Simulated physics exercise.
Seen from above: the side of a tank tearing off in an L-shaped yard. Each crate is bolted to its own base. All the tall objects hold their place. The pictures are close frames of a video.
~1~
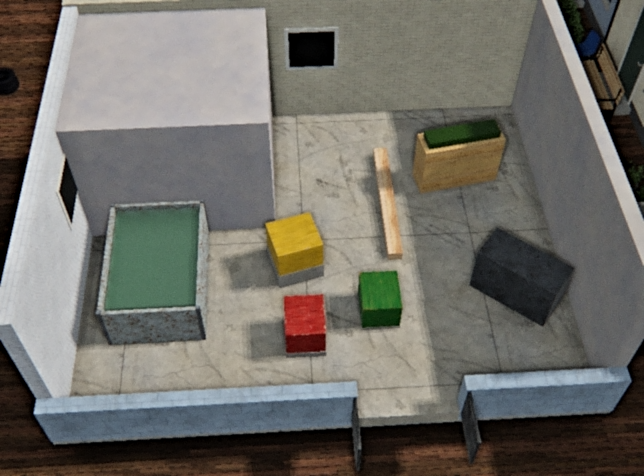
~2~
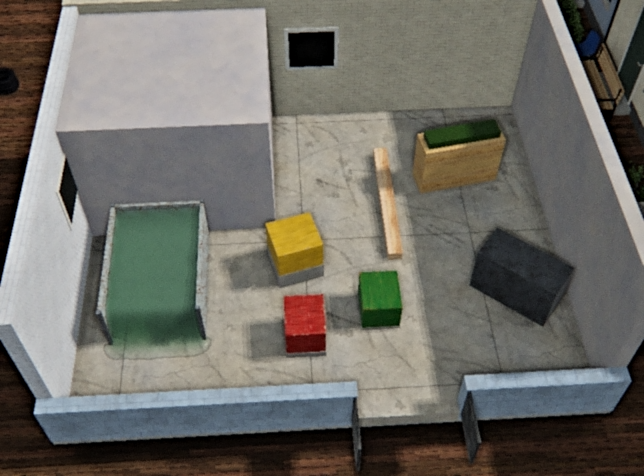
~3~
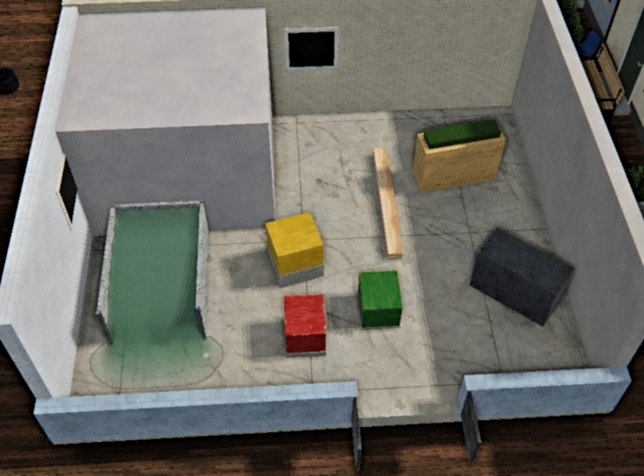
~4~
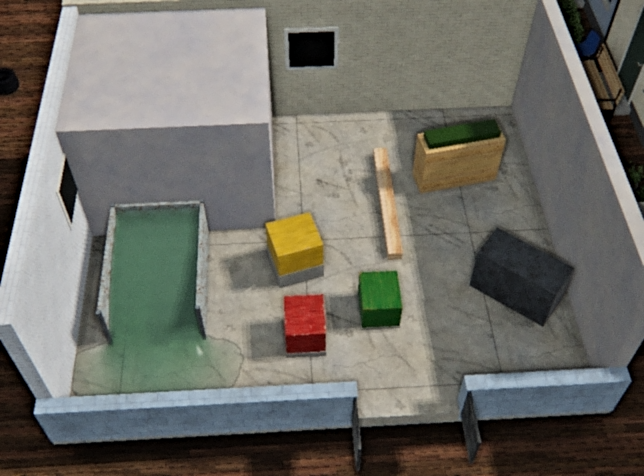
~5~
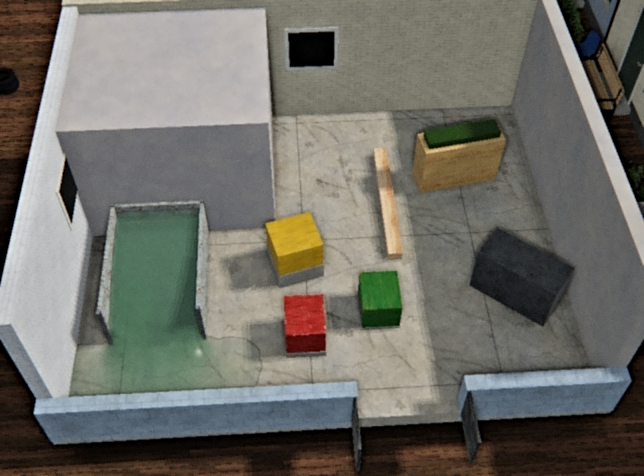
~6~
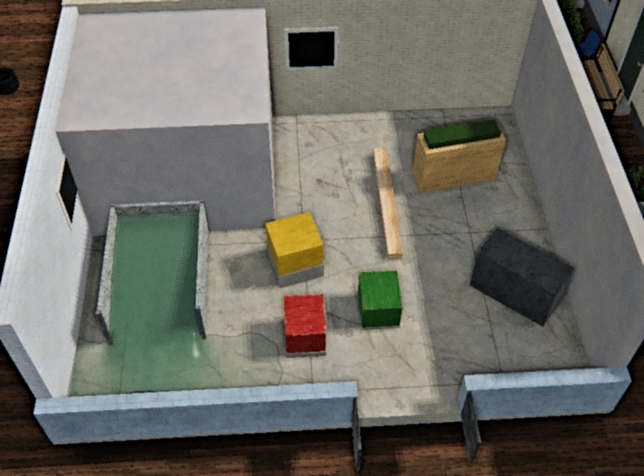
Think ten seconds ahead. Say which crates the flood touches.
The red crate is soaked; the yellow crate keeps dry; the green crate is soaked.
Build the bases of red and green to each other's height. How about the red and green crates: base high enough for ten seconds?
In short: Red gets wet; green escapes it.
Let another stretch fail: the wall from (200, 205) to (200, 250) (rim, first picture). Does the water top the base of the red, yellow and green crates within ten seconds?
Red crate is wetted; yellow crate takes water; green crate is topped.
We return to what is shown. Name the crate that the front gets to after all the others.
It is the one in yellow.
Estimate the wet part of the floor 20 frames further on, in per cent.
I make it 45 per cent.
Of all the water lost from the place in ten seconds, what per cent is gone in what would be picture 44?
Roughly 50 per cent.
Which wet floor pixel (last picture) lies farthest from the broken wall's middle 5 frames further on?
I would point to (397, 401).
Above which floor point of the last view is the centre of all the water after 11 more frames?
At about (182, 345).
A moment on, water covers 15 % of the floor; the red crate water round its plinth, the yellow crate not reached, the green crate not reached.
Next, water covers 30 % of the floor; the red crate water round its plinth, the yellow crate not reached, the green crate water round its plinth.
Then, water covers 45 % of the floor; the red crate water round its plinth, the yellow crate water round its plinth, the green crate water round its plinth.
Later, water covers 70 % of the floor; the red crate water round its plinth, the yellow crate water round its plinth, the green crate water round its plinth.
In the end, water covers 85 % of the floor; the red crate was topped, the yellow crate stayed above the water, the green crate was topped.
